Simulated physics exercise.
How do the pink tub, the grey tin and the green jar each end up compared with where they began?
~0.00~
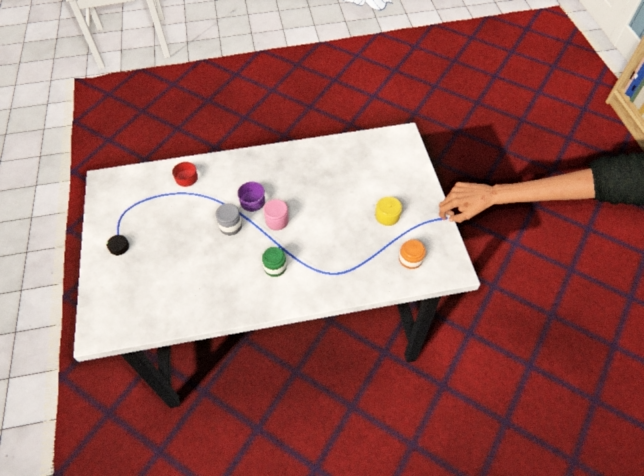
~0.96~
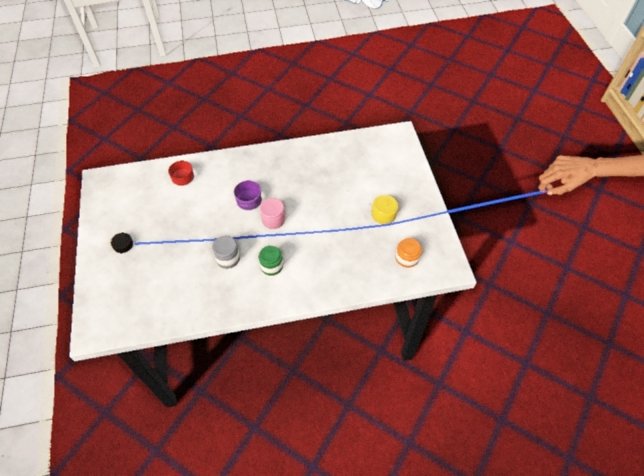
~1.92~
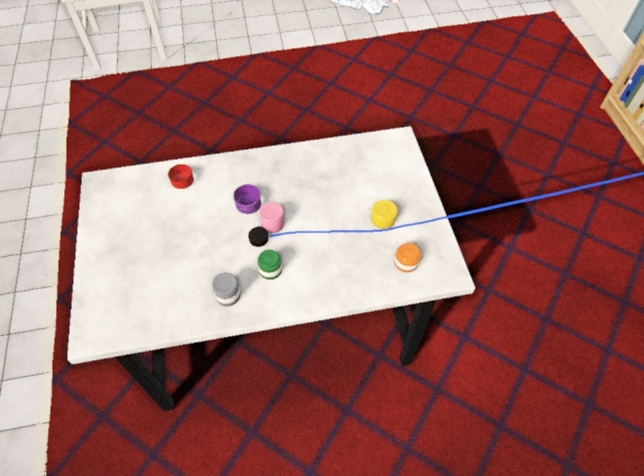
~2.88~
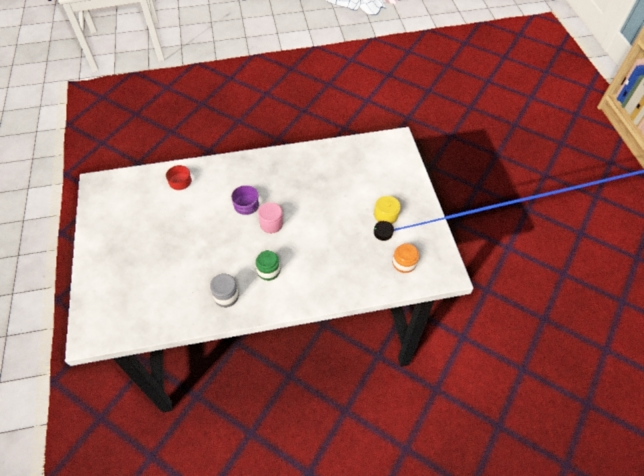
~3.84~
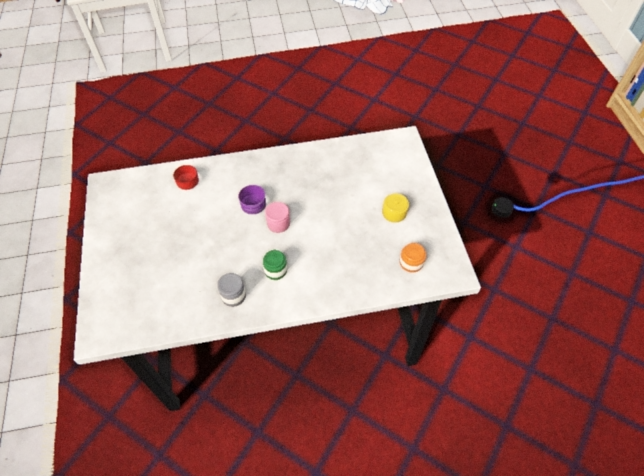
The grey tin ends well away from its starting place, closer to the near edge of the table. The pink tub hardly shifts, and the green jar stays about where it was.
On a table, a hand-pulled cord shifts a grey tin and drags a puck off rightwards.
